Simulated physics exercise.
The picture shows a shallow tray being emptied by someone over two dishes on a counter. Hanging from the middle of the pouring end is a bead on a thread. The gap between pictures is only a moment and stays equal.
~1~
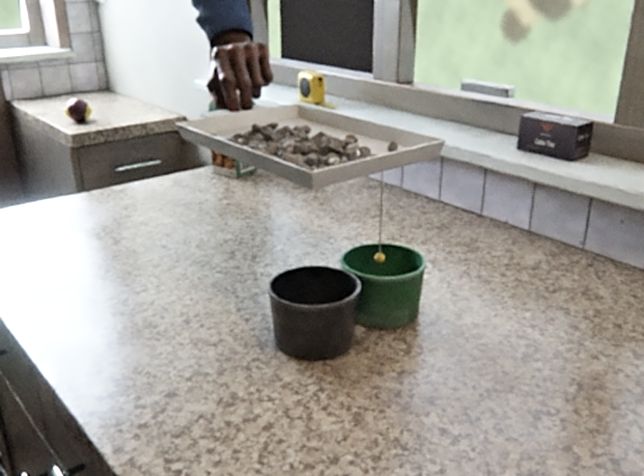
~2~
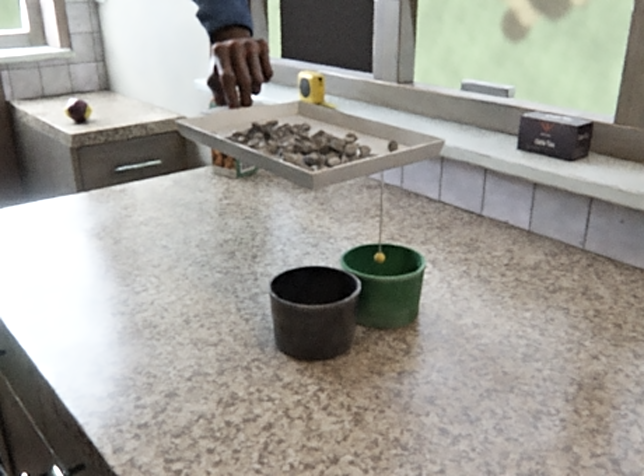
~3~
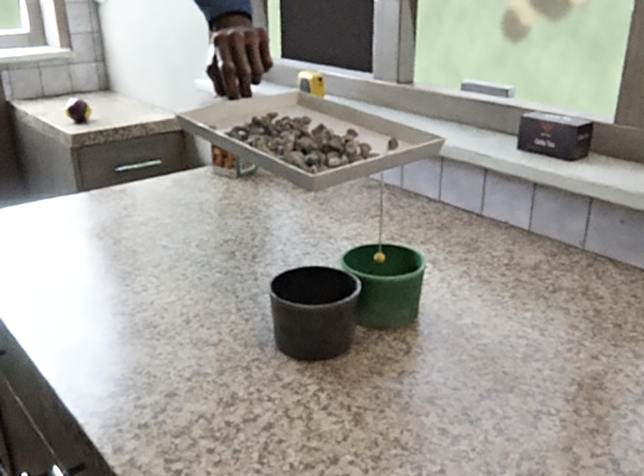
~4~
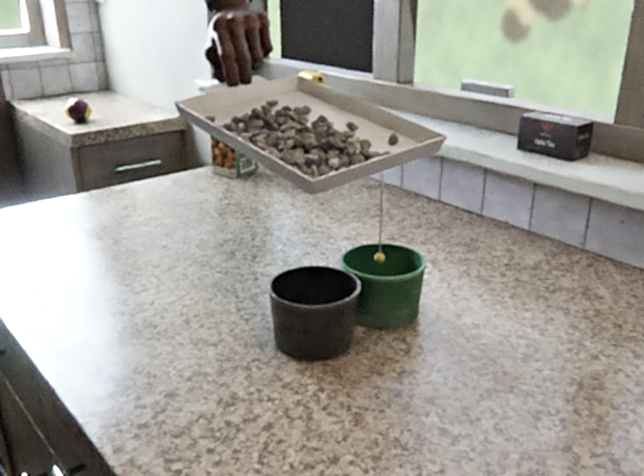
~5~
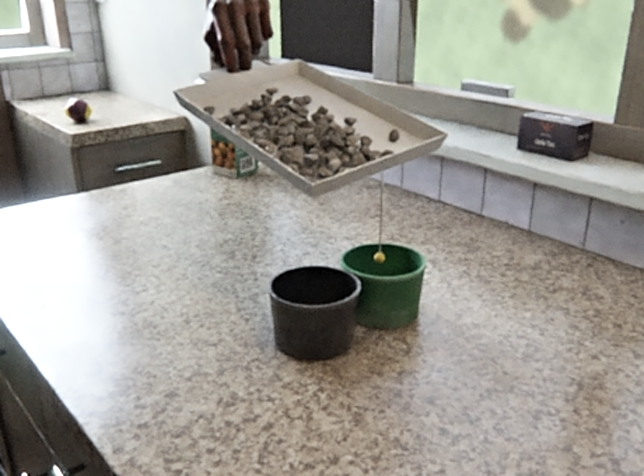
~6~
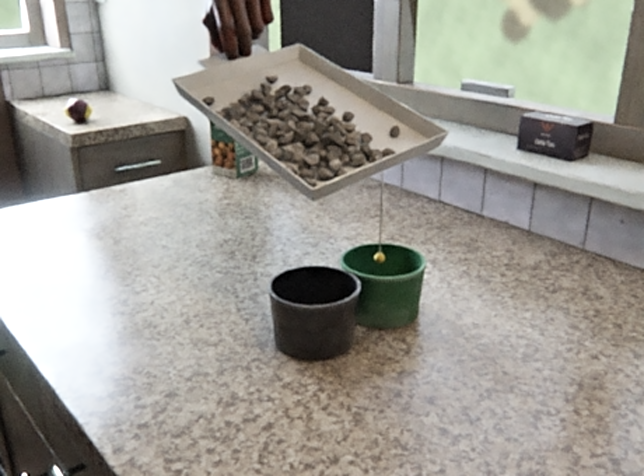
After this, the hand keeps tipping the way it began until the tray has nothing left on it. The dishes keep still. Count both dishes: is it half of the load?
Well, most of it stays out of the dishes by the end.
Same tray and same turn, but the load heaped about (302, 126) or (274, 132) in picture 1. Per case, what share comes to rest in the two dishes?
That would be 30 per cent, and then 40 per cent.
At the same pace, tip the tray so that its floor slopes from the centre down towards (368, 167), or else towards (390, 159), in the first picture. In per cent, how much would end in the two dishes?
I'd say some 0 in a hundred at first, then 0 in a hundred.
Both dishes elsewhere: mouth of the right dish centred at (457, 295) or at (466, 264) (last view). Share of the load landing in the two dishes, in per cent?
Close to 10 in a hundred, then close to 20 in a hundred.
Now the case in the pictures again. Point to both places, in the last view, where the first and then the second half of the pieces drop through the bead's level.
Around (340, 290), followed by around (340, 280).
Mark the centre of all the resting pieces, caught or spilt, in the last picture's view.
The centre comes to rest close to (341, 363).
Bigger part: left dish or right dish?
Answer: The one at left.
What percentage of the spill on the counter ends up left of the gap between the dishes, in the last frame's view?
Share to the left: Near 50 per cent.
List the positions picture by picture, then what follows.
The first frame shows corners of the pouring end near (313, 170) and (439, 140), level; middle of the load near (306, 148), bits of gravel; left dish near (343, 324); right dish near (412, 295); bead on its thread near (380, 258).
The second frame shows corners of the pouring end near (313, 170) and (439, 139), level; middle of the load near (306, 147).
The third frame shows corners of the pouring end near (313, 173) and (440, 138), tipped barely, lowest at the left corner; middle of the load near (306, 143).
The fourth frame shows corners of the pouring end near (313, 177) and (440, 135), tipped a little, lowest at the left corner; middle of the load near (306, 138).
The fifth frame shows corners of the pouring end near (313, 181) and (441, 133), tipped a little, lowest at the left corner; middle of the load near (306, 134).
The sixth frame shows corners of the pouring end near (314, 184) and (442, 131), tipped clearly, lowest at the left corner; middle of the load near (307, 129); left dish near (343, 324); right dish near (412, 295).
Shortly afterwards, tray tipped steeply; all but a few on the tray; only a few in the air.
Next, tray tipped past a quarter turn; a little on the tray; near a quarter in the left dish; near half outside both; near a quarter in the air.
Some moments later, tray tipped past a quarter turn; near a third in the left dish; near two thirds outside both.
In the end, tray tipped past a quarter turn; near a third in the left dish; none at all in the right dish; near two thirds outside both.
